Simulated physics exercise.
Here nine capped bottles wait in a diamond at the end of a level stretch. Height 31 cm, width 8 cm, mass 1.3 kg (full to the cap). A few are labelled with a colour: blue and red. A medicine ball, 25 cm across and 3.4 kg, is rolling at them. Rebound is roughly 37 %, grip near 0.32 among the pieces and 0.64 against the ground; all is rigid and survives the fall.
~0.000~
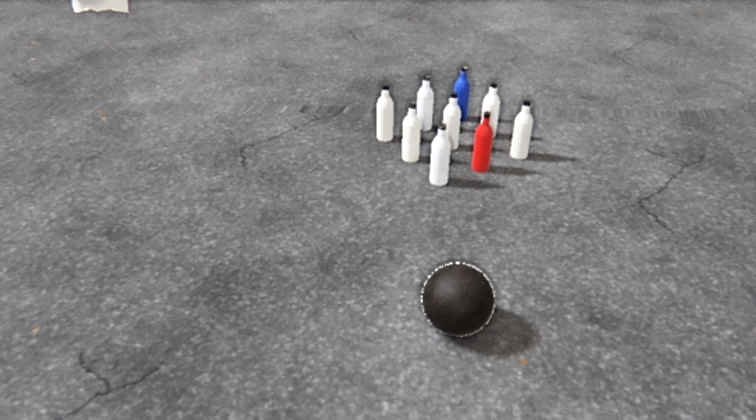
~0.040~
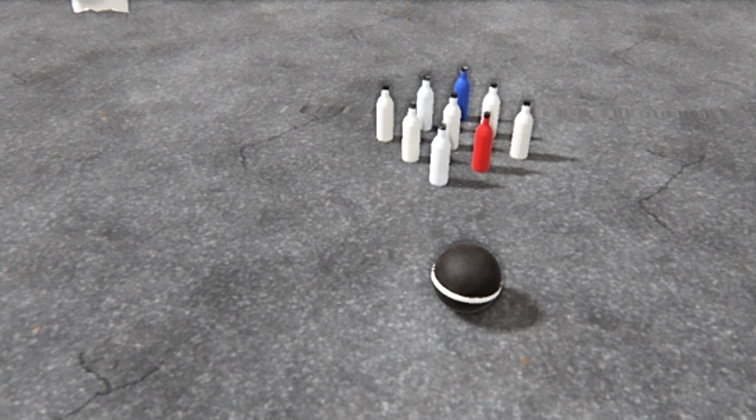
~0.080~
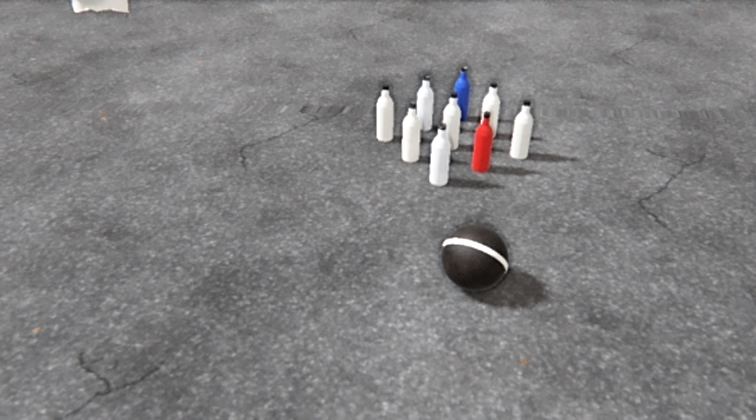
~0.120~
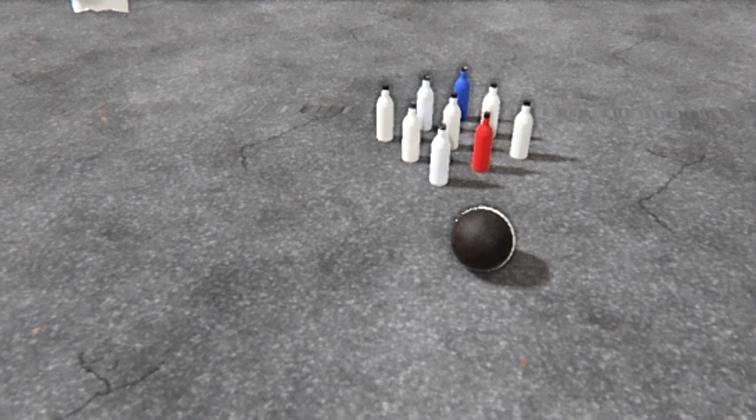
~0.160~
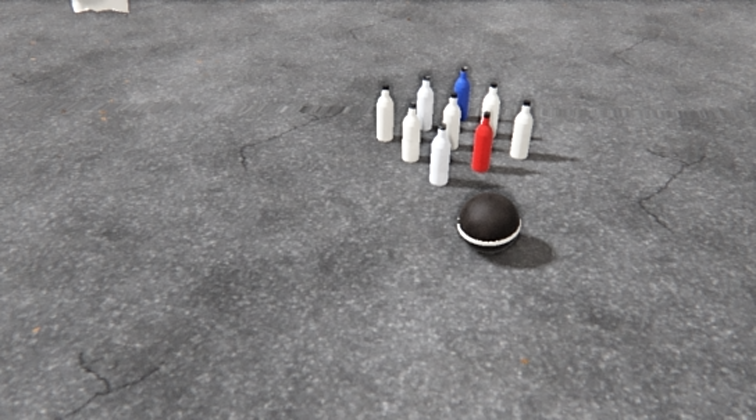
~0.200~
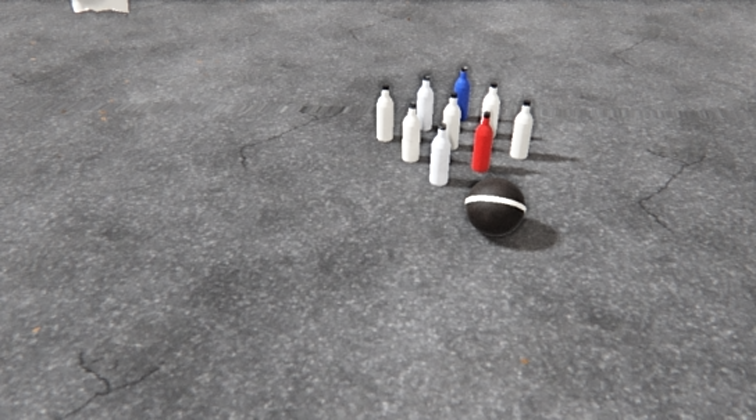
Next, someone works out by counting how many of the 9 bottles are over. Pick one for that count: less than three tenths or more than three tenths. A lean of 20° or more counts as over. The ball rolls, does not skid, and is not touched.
I would say less than three tenths of them.
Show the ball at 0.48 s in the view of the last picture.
(526, 135) or so.
After 0.48 s, ball still moving; 1 of the 9 bottles over.
In the end (1.4 s), ball rolling away; 1 of the 9 bottles over; red bottle unmoved; blue bottle unmoved. That is 11 per cent. From the last view, middles, red bottle near (484, 141), blue bottle near (462, 94).
